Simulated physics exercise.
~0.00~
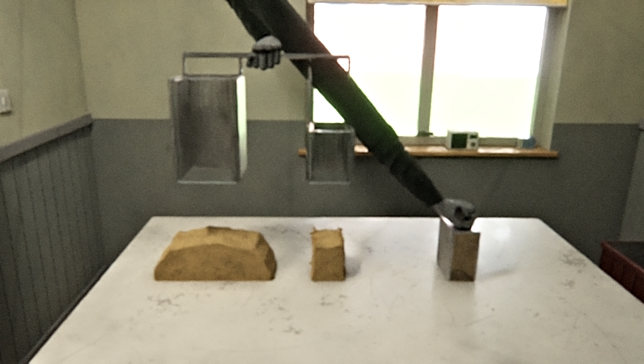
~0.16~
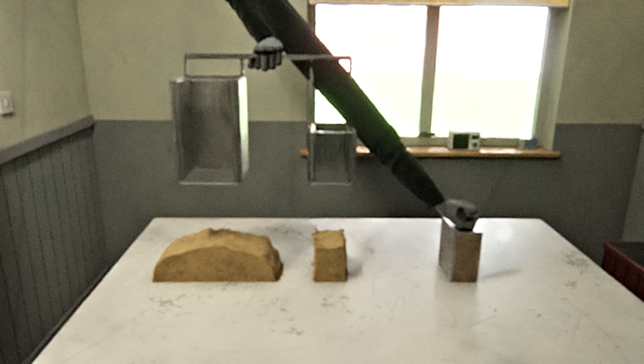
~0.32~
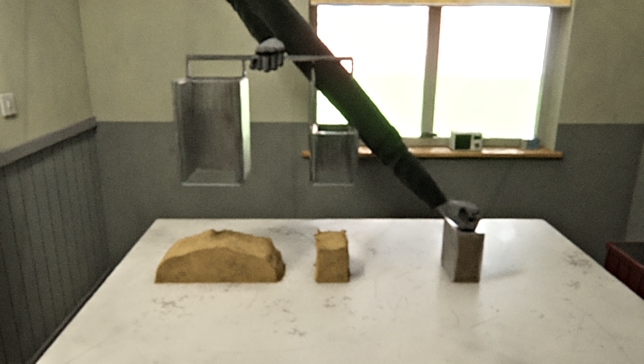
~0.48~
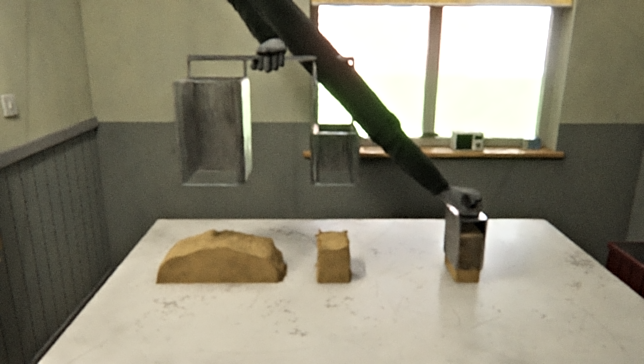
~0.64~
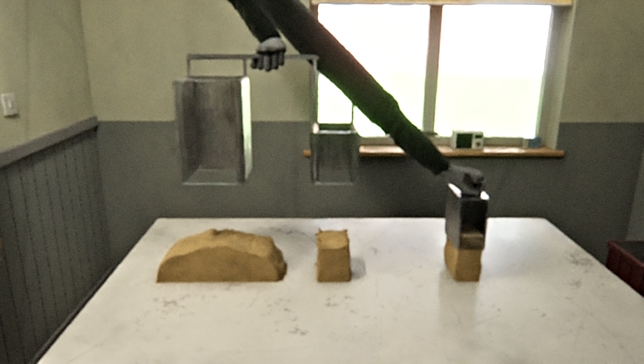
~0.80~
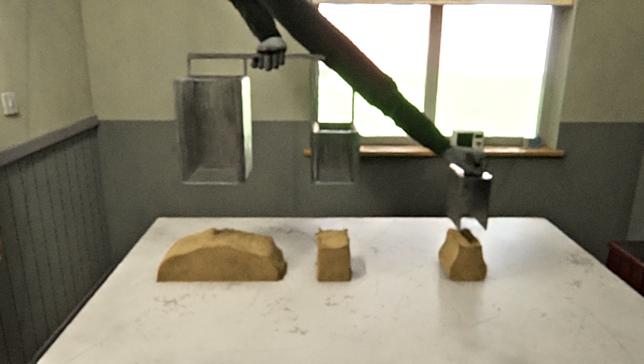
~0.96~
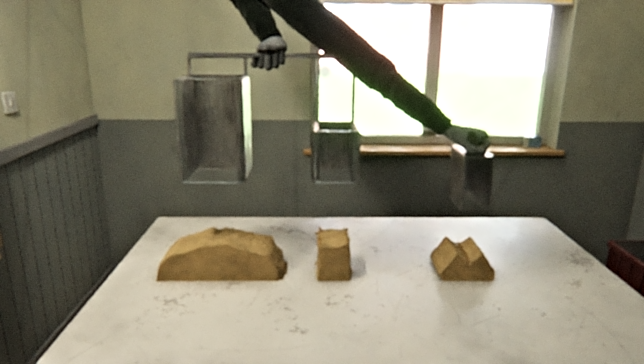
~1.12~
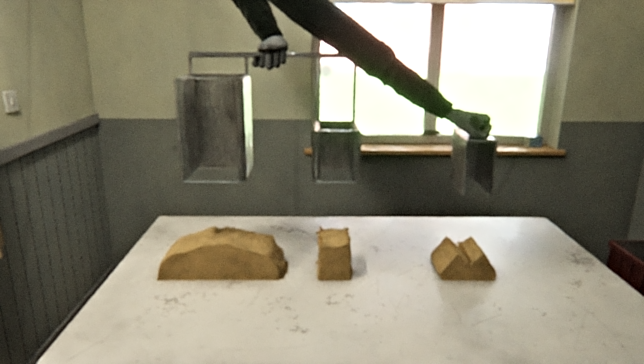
On a white table by a window, a hand lifting a metal tin off damp sand, which slumps into a low, split mound.
